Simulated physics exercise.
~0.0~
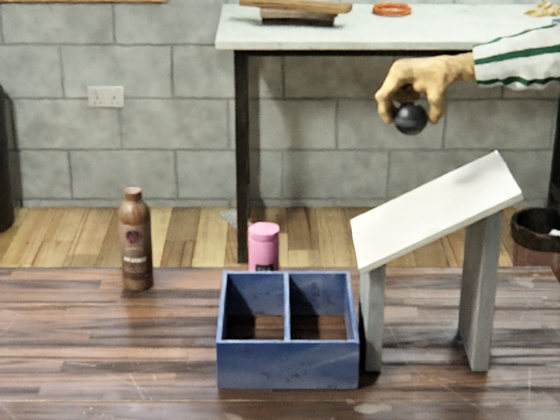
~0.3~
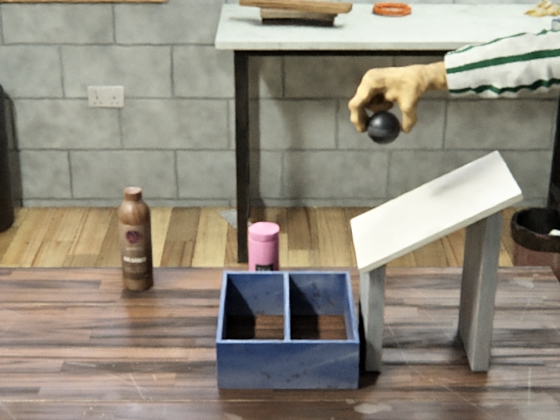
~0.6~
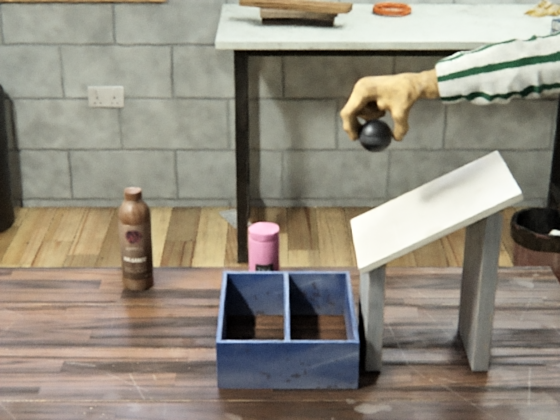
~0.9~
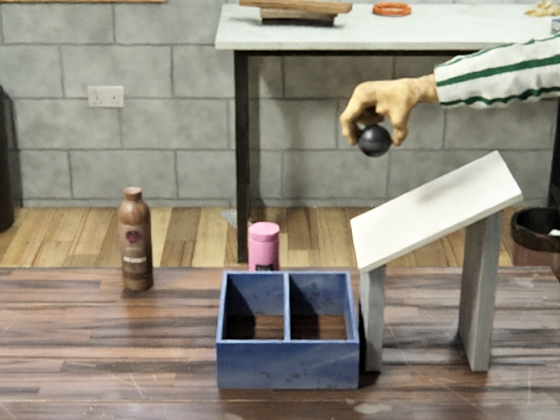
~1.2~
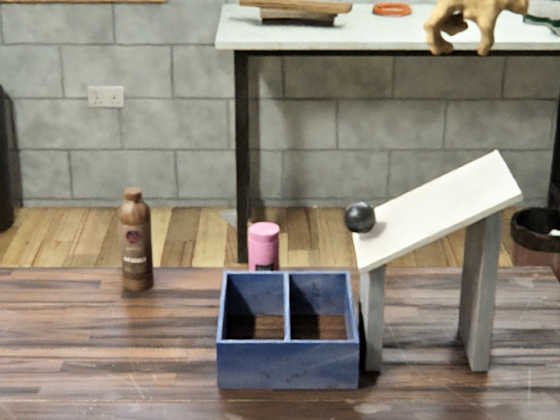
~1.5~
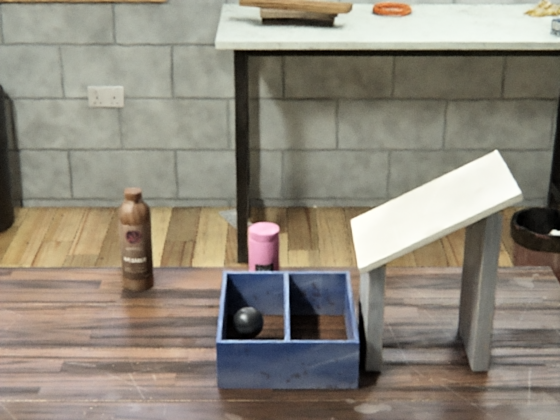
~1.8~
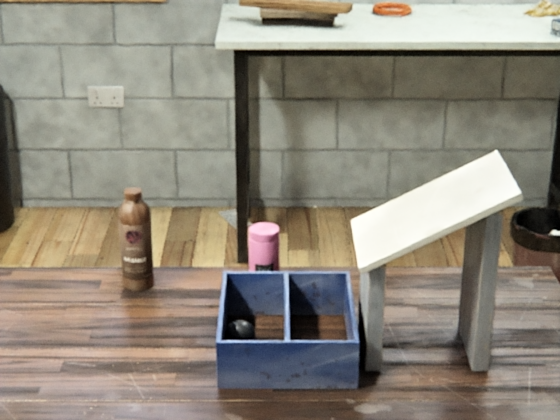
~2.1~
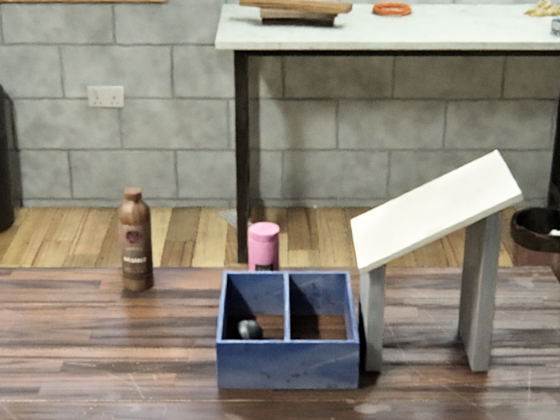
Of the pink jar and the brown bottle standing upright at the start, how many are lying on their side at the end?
None of them are lying on their side; the pink jar and the brown bottle both still stand upright at the end.
The footage shows a hand holding a black ball above a slanted white board beside a blue two-bay tray, moving it left and releasing it. The ball leaves the board's lower end and lands in the farther, left bay, where it stays after shifting slightly.
